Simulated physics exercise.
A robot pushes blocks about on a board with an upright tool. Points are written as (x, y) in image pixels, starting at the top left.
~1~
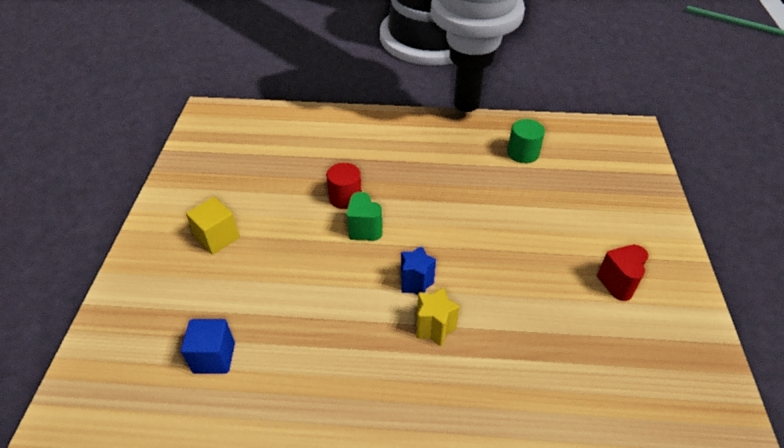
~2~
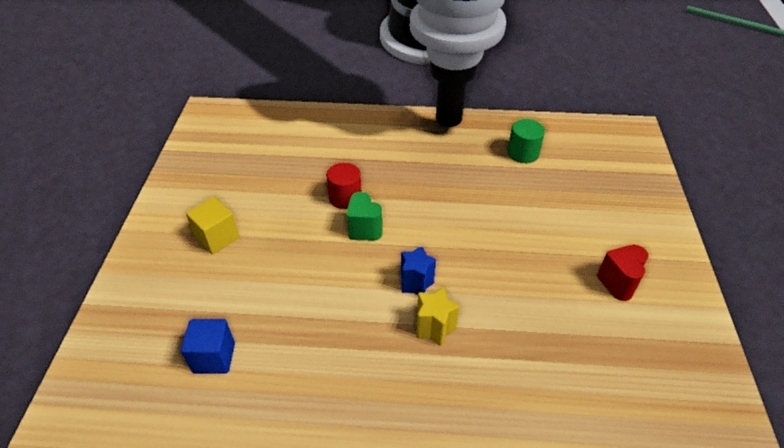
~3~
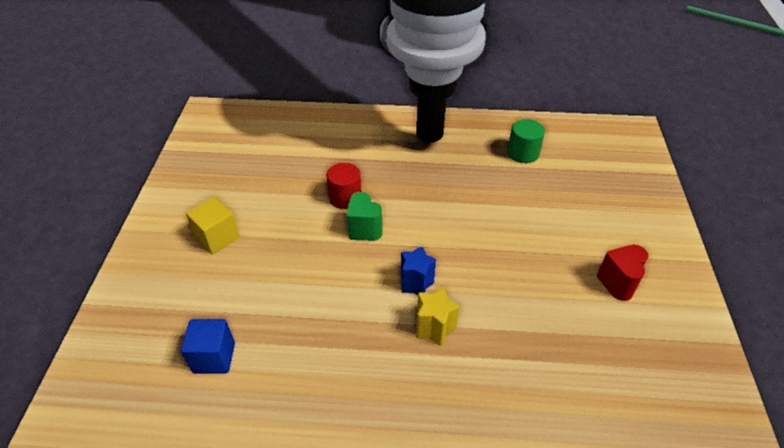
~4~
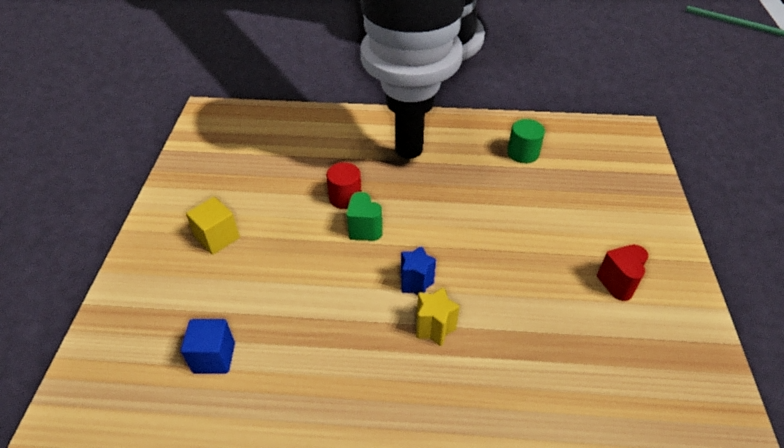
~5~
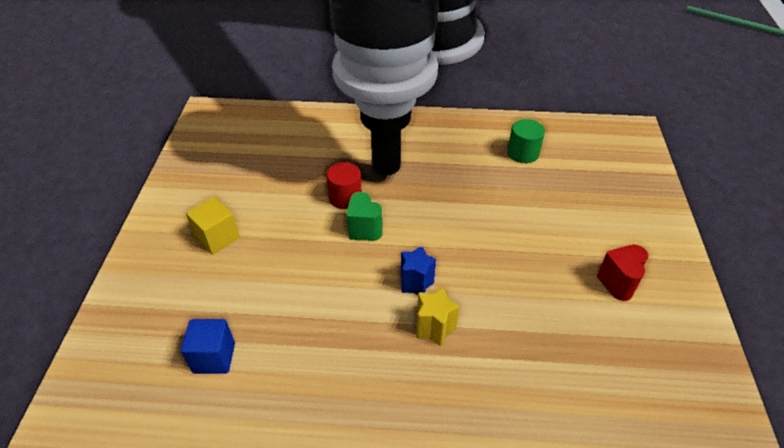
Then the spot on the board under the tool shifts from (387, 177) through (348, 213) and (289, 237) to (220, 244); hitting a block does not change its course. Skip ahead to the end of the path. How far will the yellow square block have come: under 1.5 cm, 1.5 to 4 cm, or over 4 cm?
By the end of the path, it will have gone between 1.5 and 4 cm.
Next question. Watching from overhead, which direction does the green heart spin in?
It swings round anticlockwise.
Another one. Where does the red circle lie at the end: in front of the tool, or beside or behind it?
The tool no longer has it in front.
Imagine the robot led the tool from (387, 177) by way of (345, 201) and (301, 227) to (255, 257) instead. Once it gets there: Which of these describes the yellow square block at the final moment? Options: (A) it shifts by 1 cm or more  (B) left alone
My pick is A.
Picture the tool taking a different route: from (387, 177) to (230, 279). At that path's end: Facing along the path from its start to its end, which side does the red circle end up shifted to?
Its shift is rightward.
On the path given first. One third of the way, tool at (346, 204); red circle at (312, 185); green heart at (362, 211), turned 20° anticlockwise.
Two thirds of the way, tool at (286, 227); red circle at (277, 189); green heart at (360, 214), turned 45° anticlockwise.
At the end, tool at (217, 234); yellow square block at (175, 212); red circle at (276, 189); green heart at (360, 214), turned 45° anticlockwise.
